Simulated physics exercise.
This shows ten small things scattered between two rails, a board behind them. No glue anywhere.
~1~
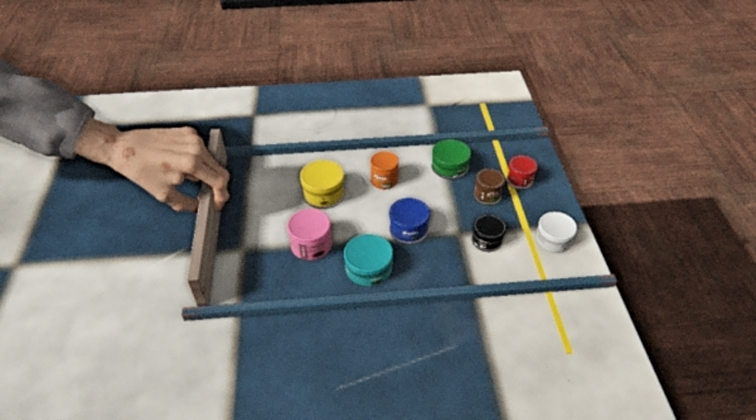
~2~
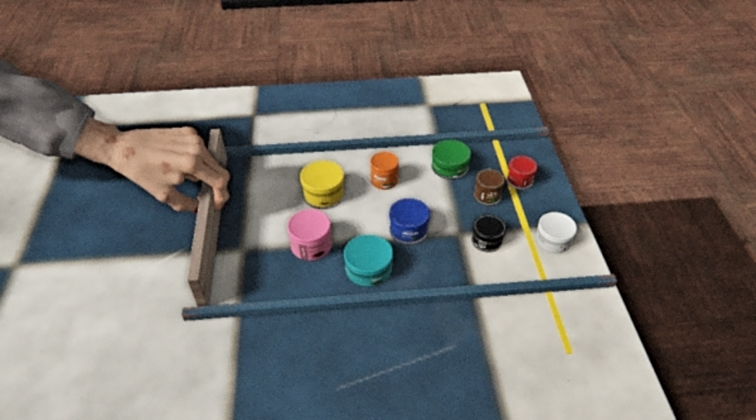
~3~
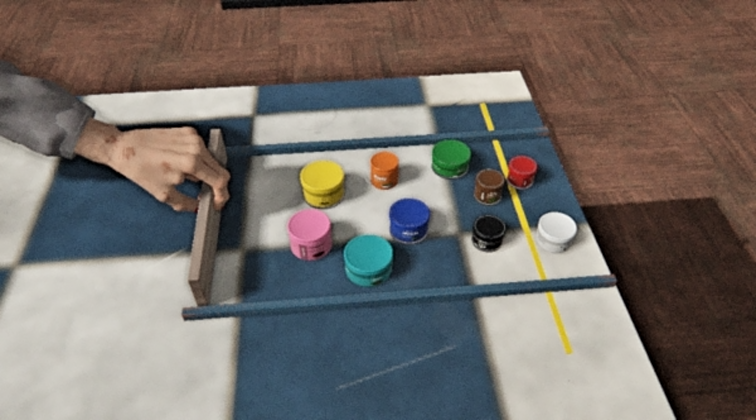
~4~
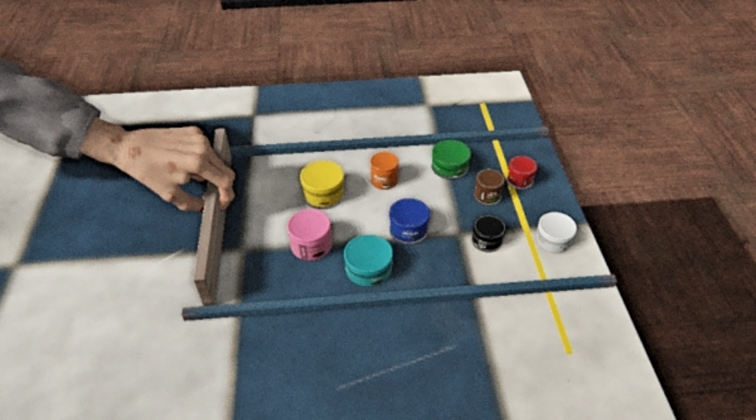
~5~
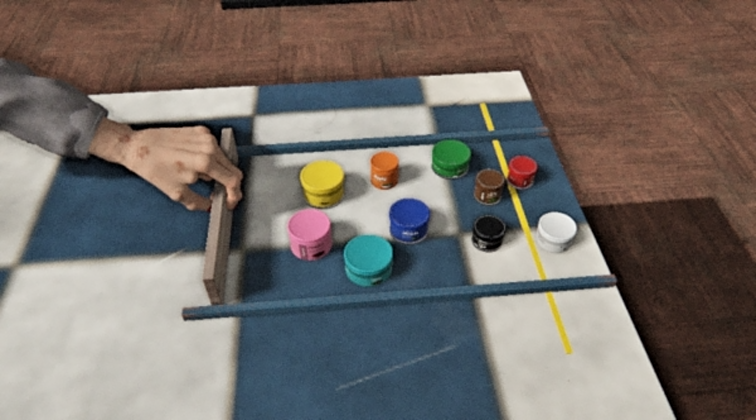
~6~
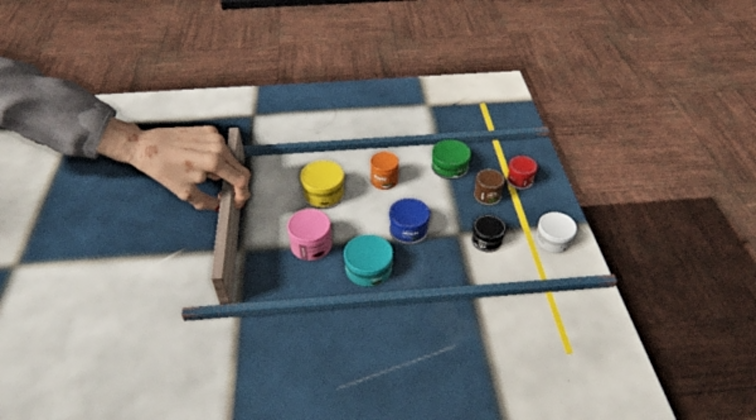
A hand slides a board slightly right between two rails, behind ten still, colourful pots.
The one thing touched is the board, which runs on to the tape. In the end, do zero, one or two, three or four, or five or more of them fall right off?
Most likely just one, perhaps two, will tumble off the end.
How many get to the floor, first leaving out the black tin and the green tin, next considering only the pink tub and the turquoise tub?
Tally of falls: 0 for the first try, 0 for the second.
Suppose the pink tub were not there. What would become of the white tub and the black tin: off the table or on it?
Well, the white tub goes off the edge while the black tin is still there.
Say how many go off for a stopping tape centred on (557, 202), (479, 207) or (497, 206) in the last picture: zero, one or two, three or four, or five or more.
Taking the three places in turn, it would be 5 or more; not one; not one.
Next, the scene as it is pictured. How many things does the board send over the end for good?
All told, 2.
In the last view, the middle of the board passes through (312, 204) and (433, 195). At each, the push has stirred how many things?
That gives 2 for the first and 8 for the second.
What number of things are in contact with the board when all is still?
In contact: 4.
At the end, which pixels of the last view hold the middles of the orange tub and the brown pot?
Final centres, first then second: (518, 154), (566, 174).
Soon after, none off yet; white tub at rest near (556, 233); red pot at rest near (522, 173); brown pot at rest near (489, 188).
At rest, the number that fall off is one or two; fallen, red pot and white tub.
